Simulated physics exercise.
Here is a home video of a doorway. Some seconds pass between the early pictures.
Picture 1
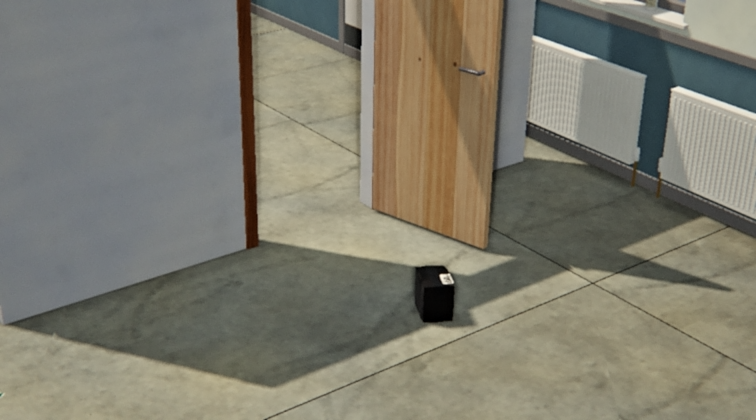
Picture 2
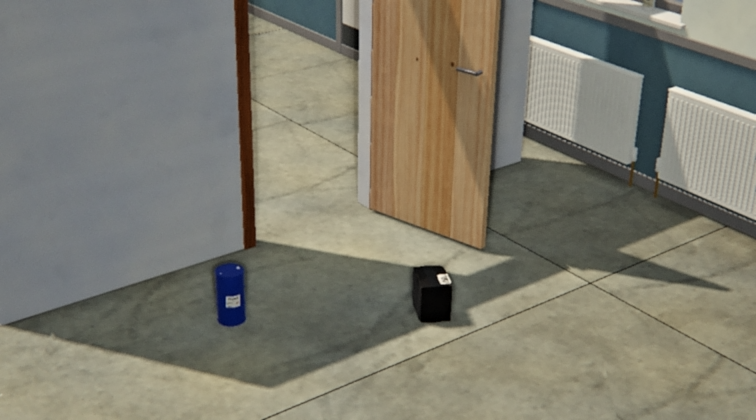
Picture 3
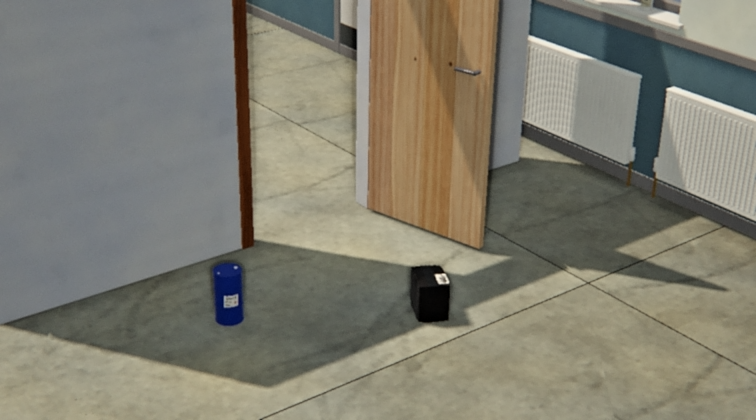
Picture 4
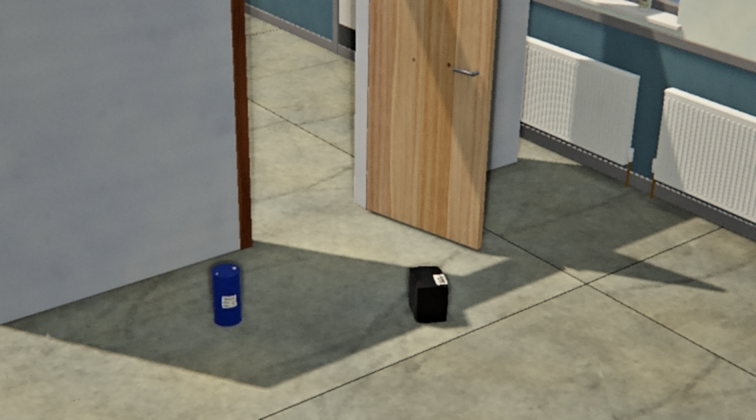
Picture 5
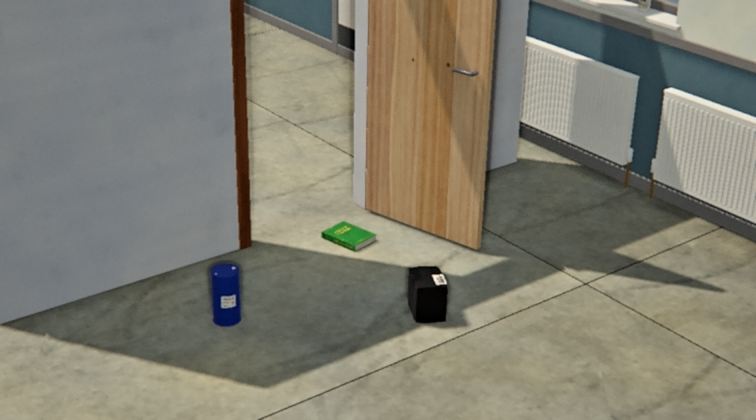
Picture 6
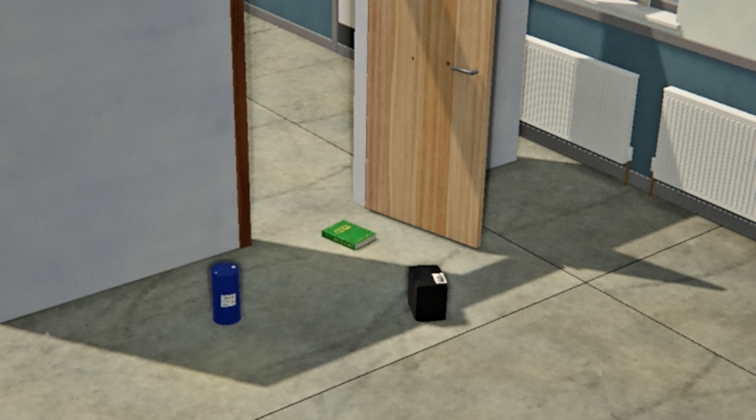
The video shows a wide-open wooden door standing still near a black parcel on a concrete floor. A blue canister appears to the parcel's left, then a green book appears near the doorway, with no other visible movement.
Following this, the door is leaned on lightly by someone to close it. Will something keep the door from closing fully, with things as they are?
No, it goes all the way.
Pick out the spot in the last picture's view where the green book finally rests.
The object ends up somewhere near (269, 215).
Then, 1.00 s on from there, door 54° open; green book shifted a little near (338, 235).
Then, 1.40 s on from there, door 21° open; green book shifted about its own width near (299, 231).
In the end, door 0° open; moved from the start, green book; the other 2 unmoved. At the end, from the last picture's camera, green book near (269, 215).
